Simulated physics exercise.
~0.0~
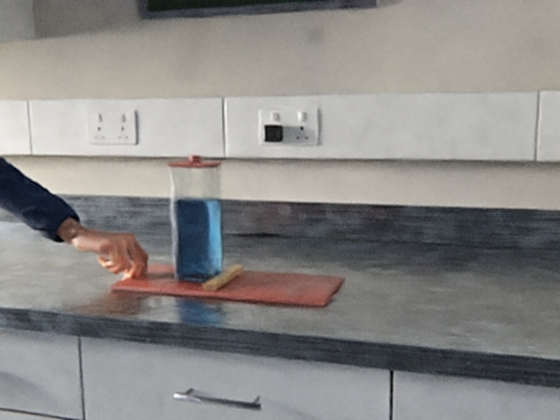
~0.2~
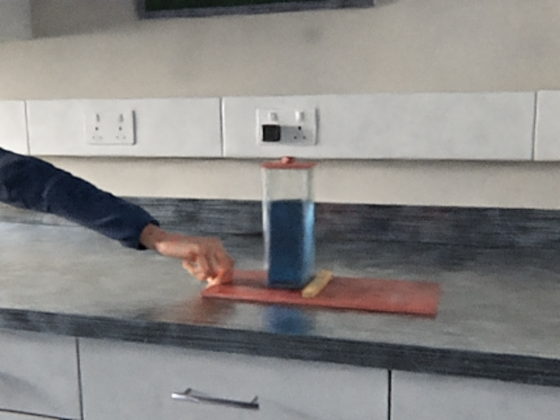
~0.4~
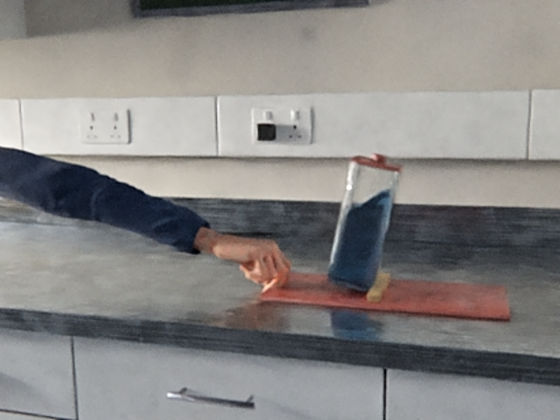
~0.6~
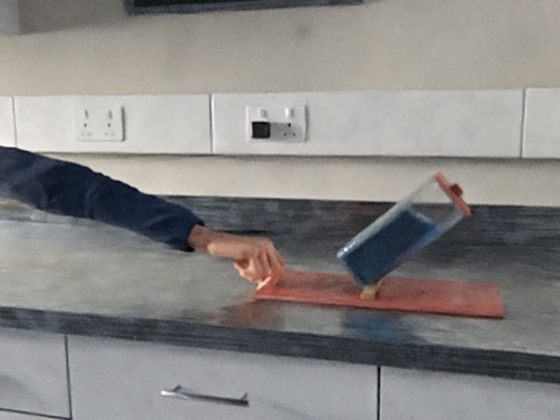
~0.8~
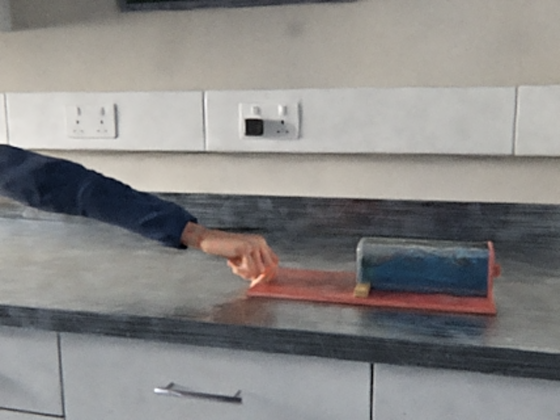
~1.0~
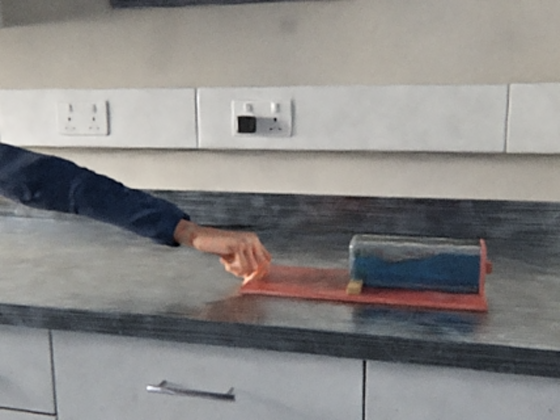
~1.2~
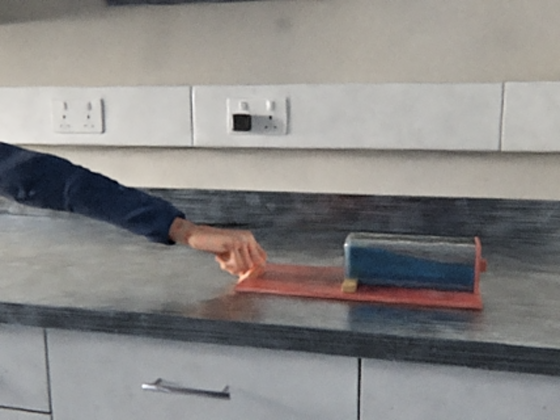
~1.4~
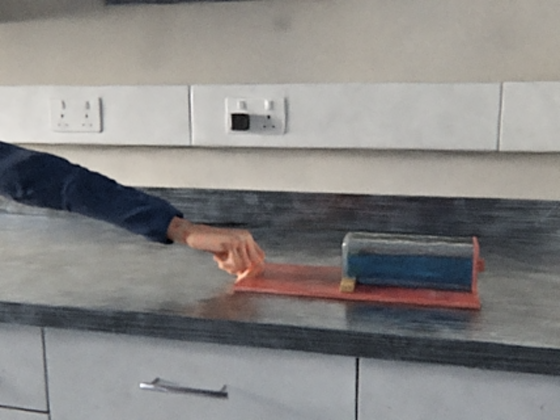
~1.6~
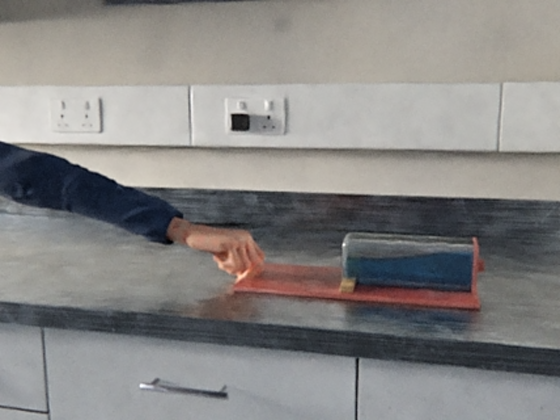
On a countertop, a hand slides a red board right and its bottle topples onto its side.
